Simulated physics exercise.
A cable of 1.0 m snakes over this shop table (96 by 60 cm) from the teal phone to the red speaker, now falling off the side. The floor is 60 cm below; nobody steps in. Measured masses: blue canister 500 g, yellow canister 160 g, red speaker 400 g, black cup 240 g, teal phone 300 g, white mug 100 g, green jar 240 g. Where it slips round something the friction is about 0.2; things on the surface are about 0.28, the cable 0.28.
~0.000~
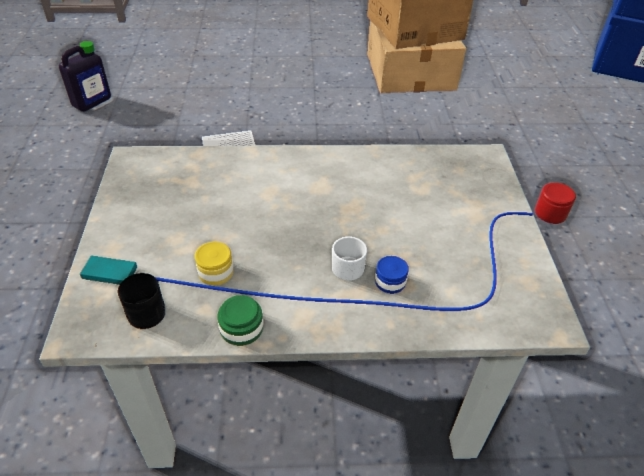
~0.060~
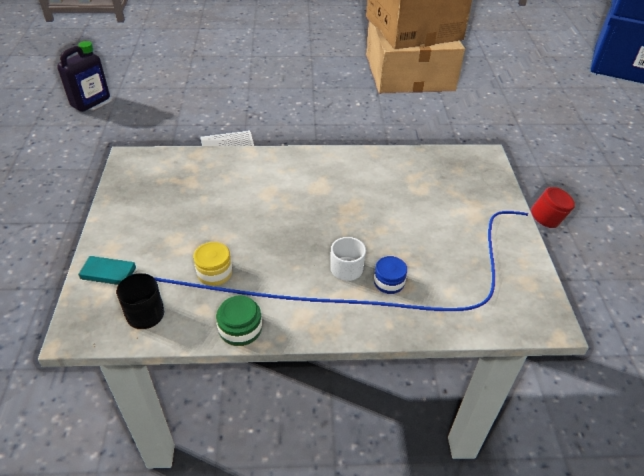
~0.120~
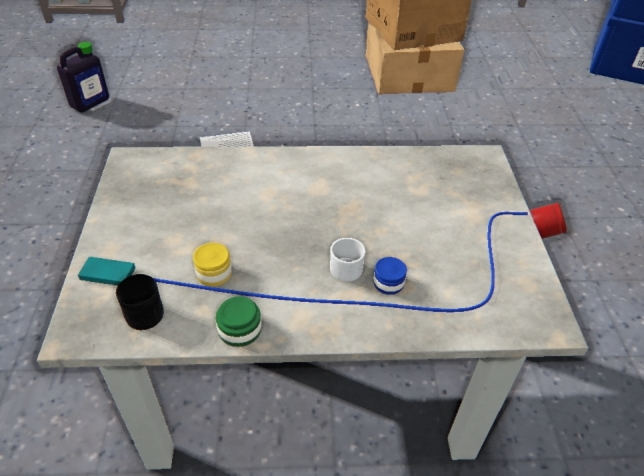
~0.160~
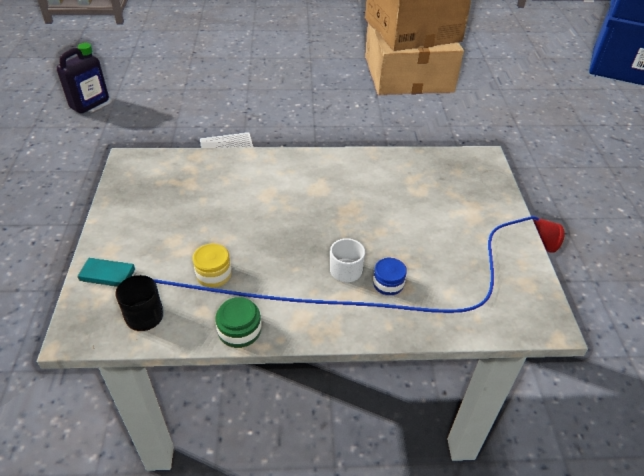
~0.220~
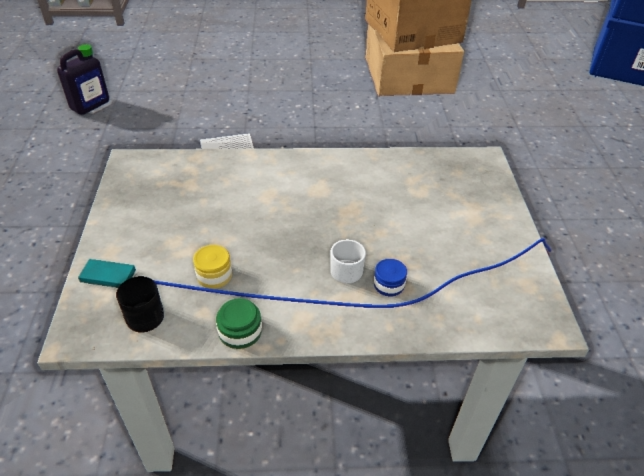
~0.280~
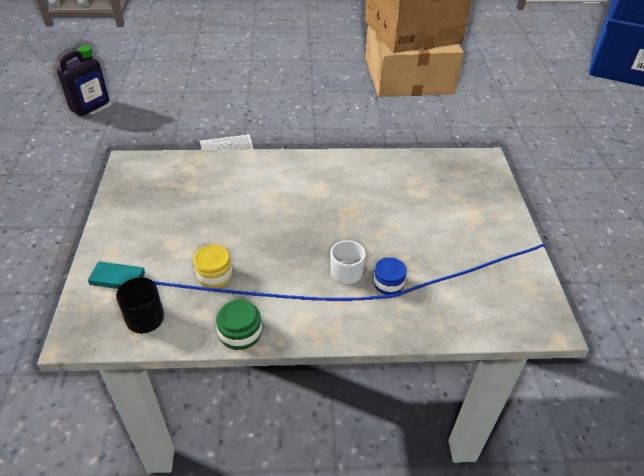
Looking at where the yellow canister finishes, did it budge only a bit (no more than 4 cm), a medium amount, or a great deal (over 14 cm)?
It budged a medium amount.
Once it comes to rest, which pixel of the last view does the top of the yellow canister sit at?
In the last view, the top sits at about (253, 249).
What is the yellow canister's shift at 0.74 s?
Approx. shift - yellow canister 8 cm.
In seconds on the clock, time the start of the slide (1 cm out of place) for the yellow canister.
The yellow canister gets there at 0.40 seconds.
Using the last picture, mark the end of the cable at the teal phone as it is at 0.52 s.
Somewhere around (248, 292) in the final picture.
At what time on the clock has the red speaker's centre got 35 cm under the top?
Answer: 0.44 s on the clock.
By 0.5 s, the cable's tail end at (248, 292); yellow canister 7 cm off its start, teal phone 23 cm off its start, red speaker over the edge.
By 0.7 s, the cable's tail end at (392, 304); yellow canister 8 cm off its start, teal phone 50 cm off its start, red speaker over the edge.
By 1.0 s, the cable's tail end at (478, 308); yellow canister 8 cm off its start at (253, 248), teal phone 66 cm off its start at (452, 301), red speaker over the edge.
By 1.2 s, the cable's tail end at (500, 308); yellow canister 8 cm off its start, teal phone 70 cm off its start, red speaker over the edge.
By 2.4 s, the cable's tail end at (500, 308); yellow canister 8 cm off its start at (253, 249), teal phone 70 cm off its start at (474, 301), red speaker over the edge, blue canister 2 cm off its start at (390, 261).
